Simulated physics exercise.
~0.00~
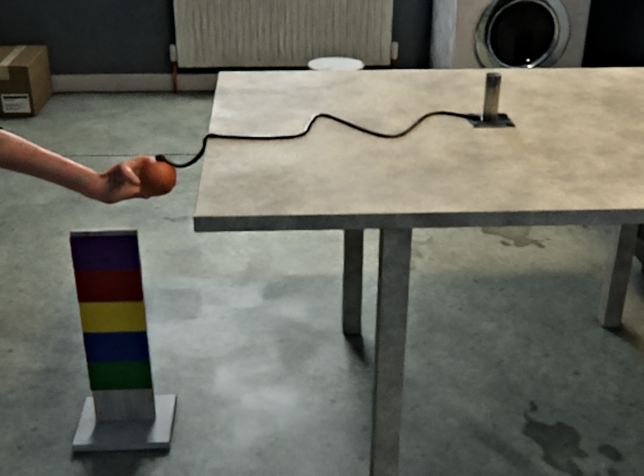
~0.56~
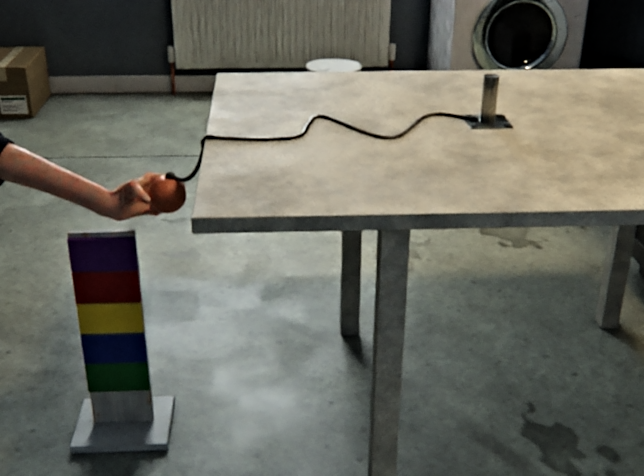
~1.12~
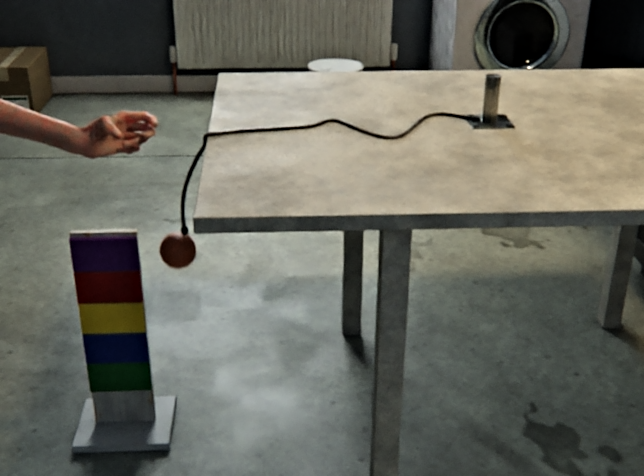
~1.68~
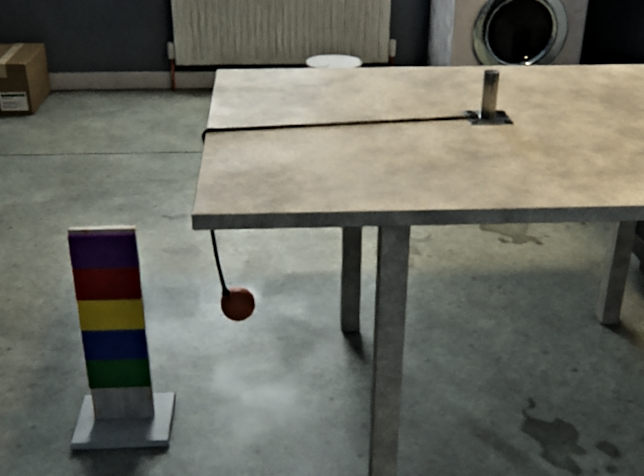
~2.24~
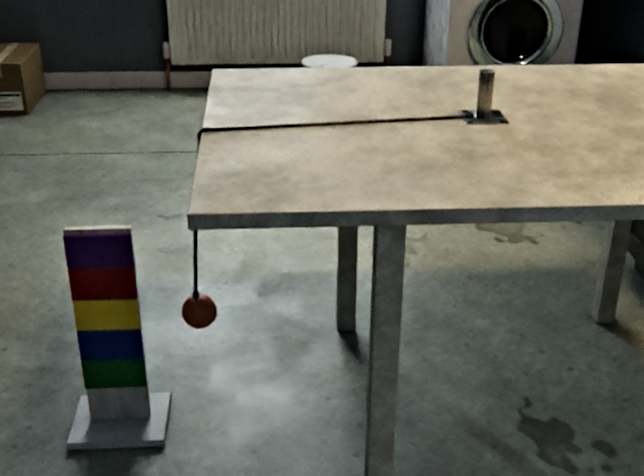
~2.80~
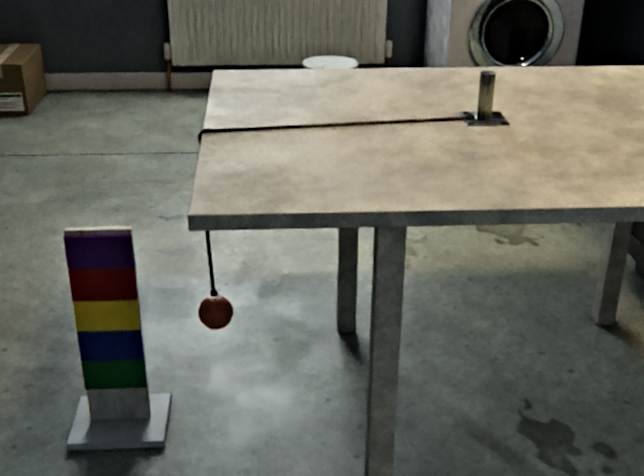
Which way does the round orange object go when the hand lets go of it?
It moves down, dropping below the edge of the tabletop on its lead.
To begin with, a hand holds a round orange object just off the left end of a table, its dark lead winding back across the top to a short post. Below stands a board with purple, red, yellow, blue and green bands. The hand shifts slightly right and down, then lets go and draws back as the orange object drops and the lead straightens. The orange object swings right beneath the tabletop, then back left. It ends a little to the right again, hanging from the taut lead level with the yellow band.
